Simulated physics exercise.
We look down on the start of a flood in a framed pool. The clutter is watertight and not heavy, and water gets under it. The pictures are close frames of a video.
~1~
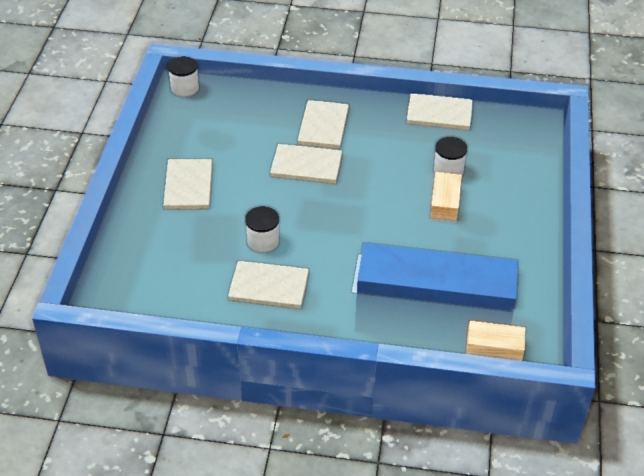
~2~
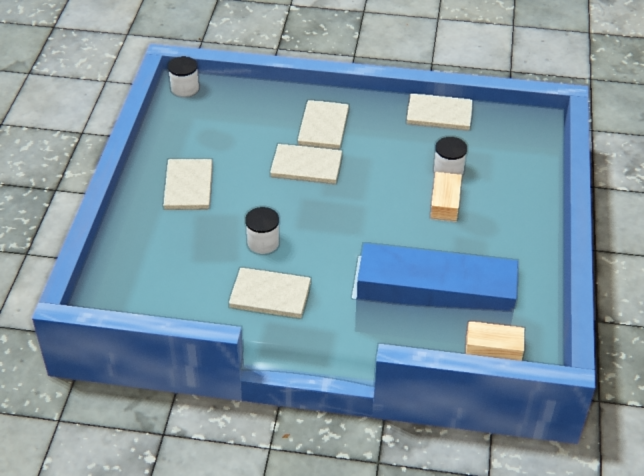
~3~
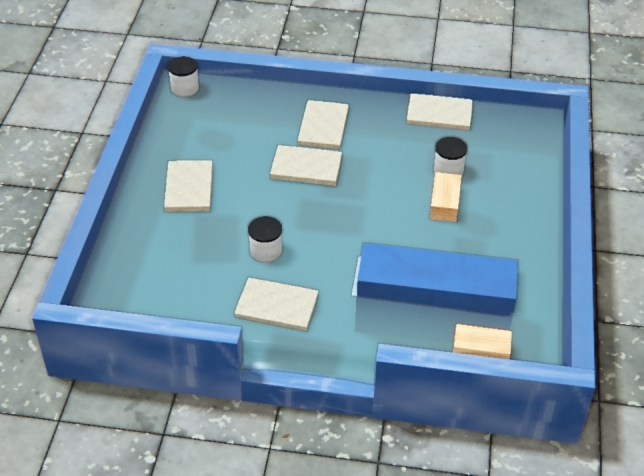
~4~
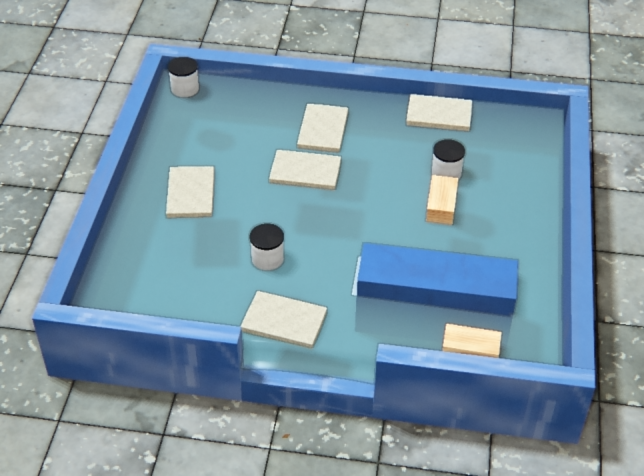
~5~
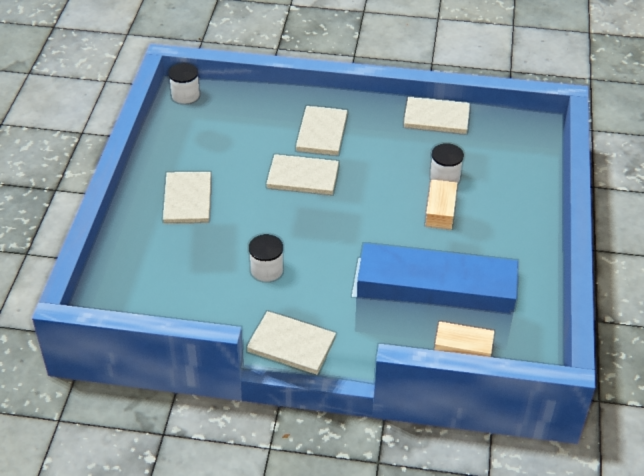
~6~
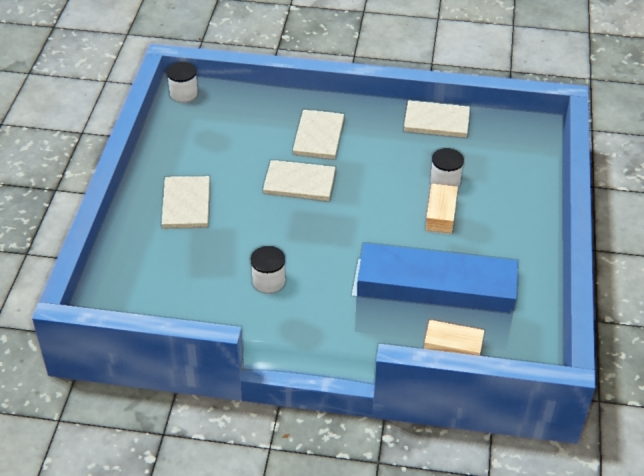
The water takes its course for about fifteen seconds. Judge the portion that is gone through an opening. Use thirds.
It is not even a third.
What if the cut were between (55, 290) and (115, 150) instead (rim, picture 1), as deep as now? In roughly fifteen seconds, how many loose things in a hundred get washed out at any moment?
Roughly 40 per cent.
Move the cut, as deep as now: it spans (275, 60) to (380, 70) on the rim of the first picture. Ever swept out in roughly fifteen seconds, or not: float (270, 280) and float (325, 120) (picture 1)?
In that order: Still in, out.
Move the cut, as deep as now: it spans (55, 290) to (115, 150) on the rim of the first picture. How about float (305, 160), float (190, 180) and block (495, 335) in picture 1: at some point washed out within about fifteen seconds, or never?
In turn: Yes, yes, no.
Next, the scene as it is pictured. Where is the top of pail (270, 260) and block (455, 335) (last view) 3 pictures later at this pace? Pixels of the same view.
Close to (279, 291) and (413, 340).
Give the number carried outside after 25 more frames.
The number is 2.
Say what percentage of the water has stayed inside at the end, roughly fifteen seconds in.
Roughly 62 per cent.
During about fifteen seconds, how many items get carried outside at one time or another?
The number is 2.
A moment on, 1 of 10 are out; 9 afloat.
Next, 2 of 10 are out; 8 afloat.
Later, 2 of 10 are out; 8 afloat.
In the end, 2 of 10 are out; 8 afloat.
